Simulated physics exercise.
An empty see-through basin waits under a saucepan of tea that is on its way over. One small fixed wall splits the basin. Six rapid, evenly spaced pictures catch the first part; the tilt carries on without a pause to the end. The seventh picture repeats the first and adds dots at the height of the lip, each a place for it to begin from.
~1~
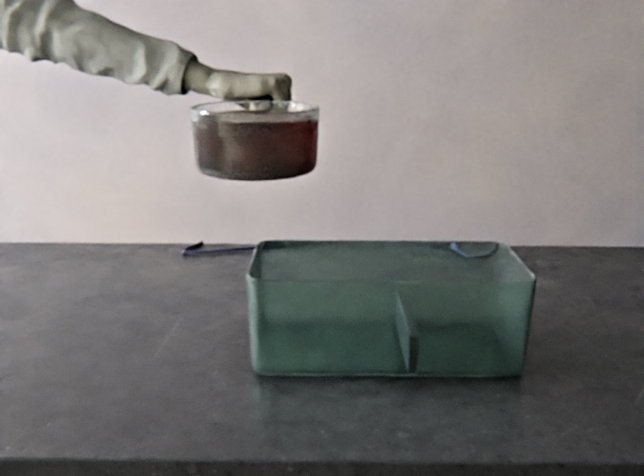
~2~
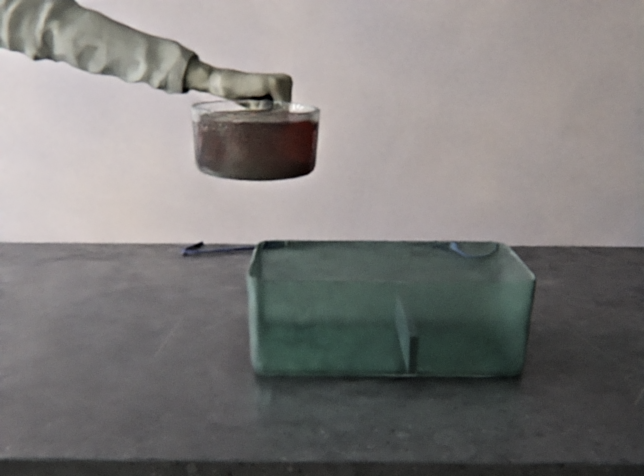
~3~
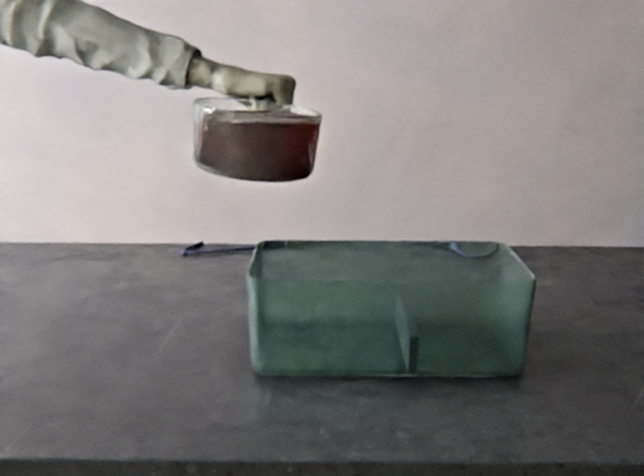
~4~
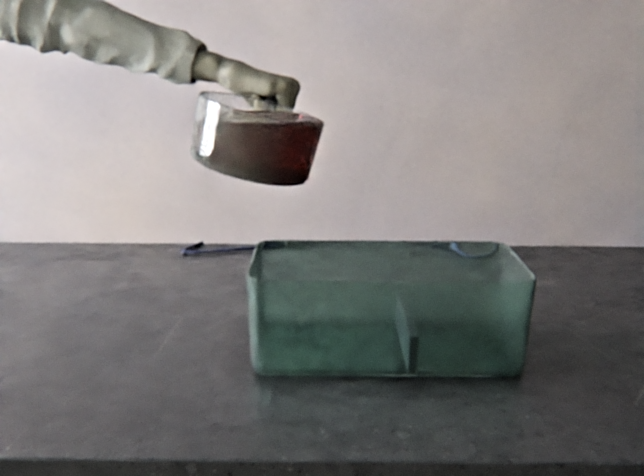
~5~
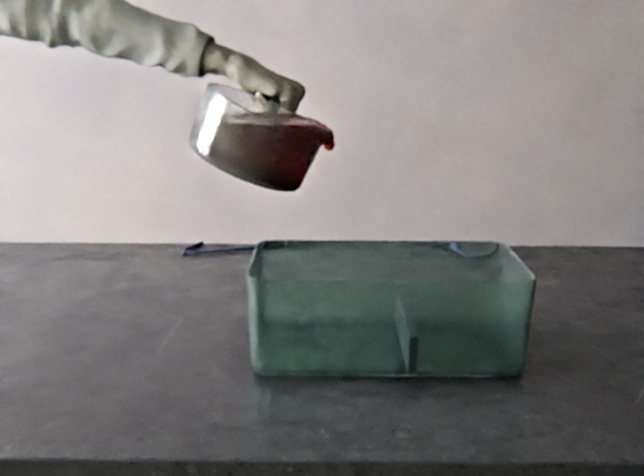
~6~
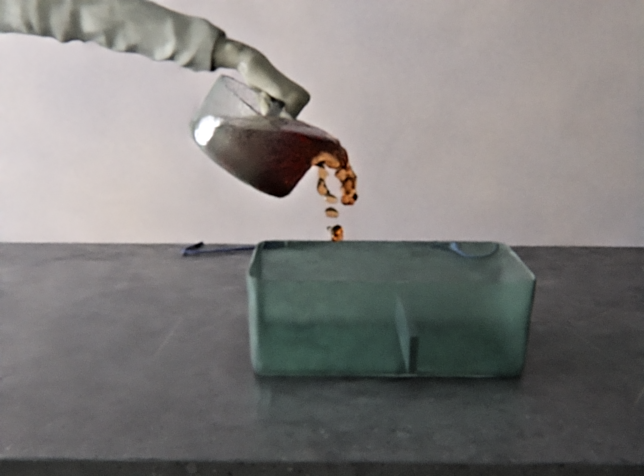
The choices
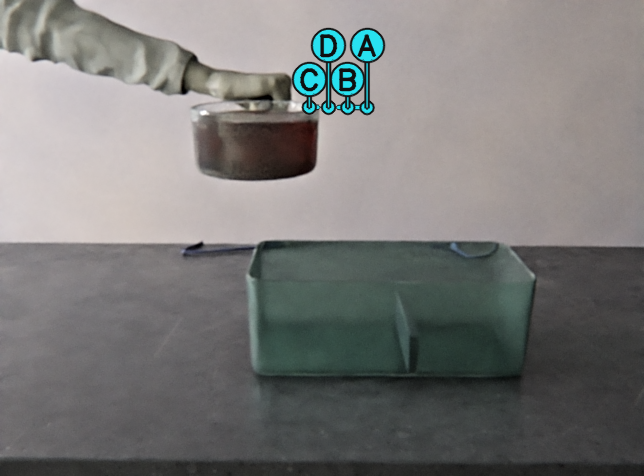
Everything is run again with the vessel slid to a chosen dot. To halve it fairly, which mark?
Take B.
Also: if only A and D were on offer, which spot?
That would be A.
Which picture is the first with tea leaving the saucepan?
In picture 5.
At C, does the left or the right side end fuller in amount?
The left one.
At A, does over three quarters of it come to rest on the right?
No.
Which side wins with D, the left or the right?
The left one.
On the marked copy, A at (367, 107); B at (347, 107); C at (309, 107); D at (328, 107).
With A, about 32 % ends left of the wall and 67 % right of it.
With B, about 51 % ends left of the wall and 48 % right of it.
With C, about 95 % ends left of the wall and 4 % right of it.
With D, about 78 % ends left of the wall and 20 % right of it.
